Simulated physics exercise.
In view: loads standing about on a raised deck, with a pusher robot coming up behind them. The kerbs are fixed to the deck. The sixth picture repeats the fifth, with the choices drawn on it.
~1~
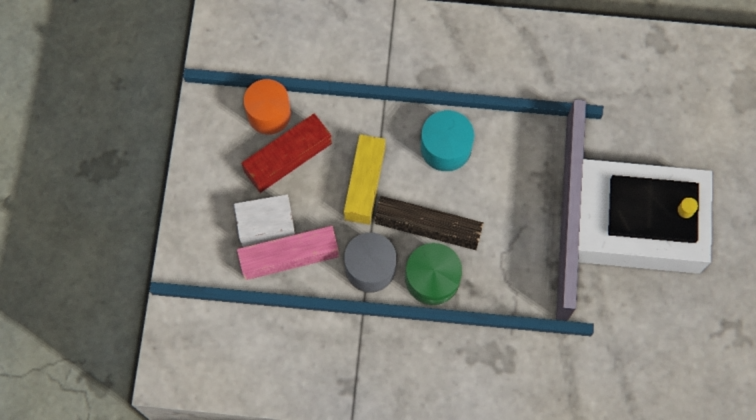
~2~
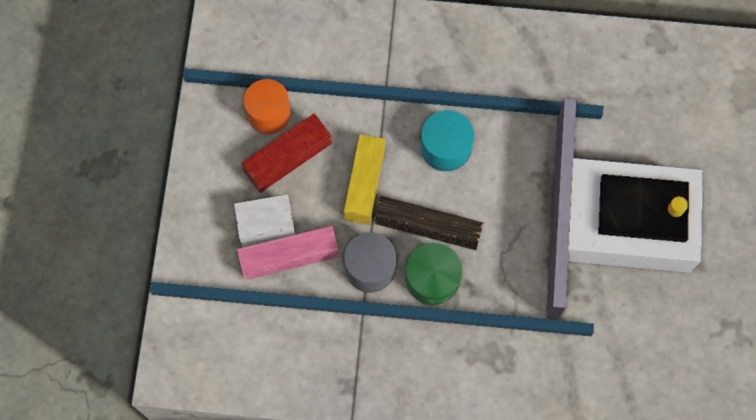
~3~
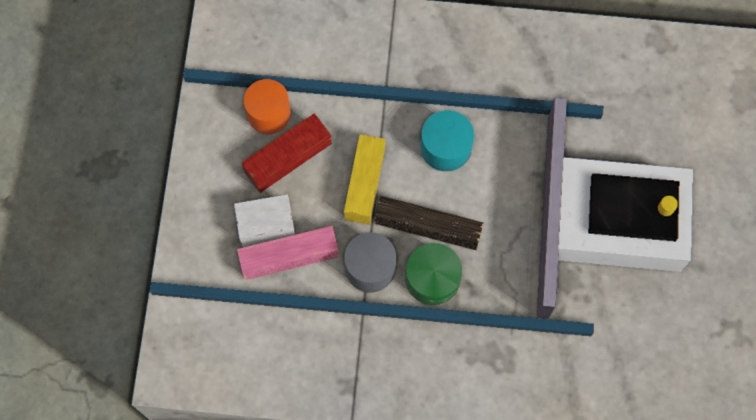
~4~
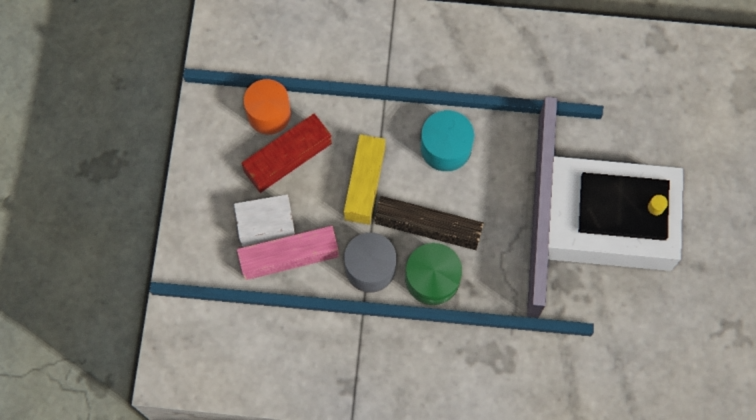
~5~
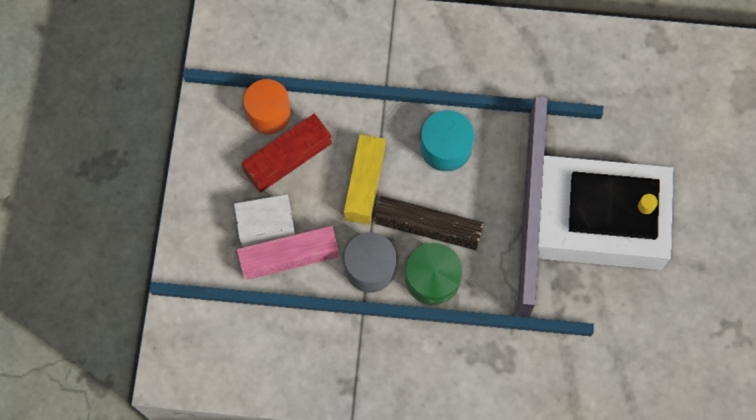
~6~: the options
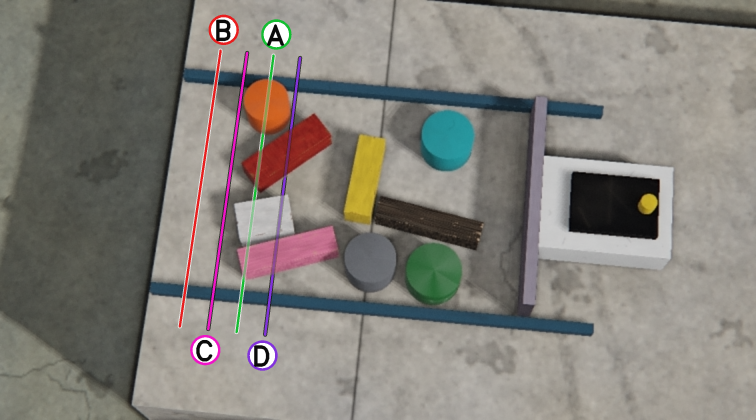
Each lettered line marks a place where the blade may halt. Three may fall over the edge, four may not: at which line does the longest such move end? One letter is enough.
No fourth one falls up to A.
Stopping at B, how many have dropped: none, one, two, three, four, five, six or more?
Six or more.
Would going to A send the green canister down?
No.
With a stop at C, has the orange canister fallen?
By then, yes.
On the marked copy, A at (256, 189); B at (201, 184); C at (228, 186); D at (283, 191).
With A. Early on, robot (505, 195); pink bar (272, 253); green canister (391, 276).
Further on, robot (403, 185); pink bar (175, 252); white crate (194, 195).
At the end, robot (328, 179); white crate over the edge; pink bar over the edge; two fallen.
As for the rest, B drops six; C drops four; D is within the limit but short.
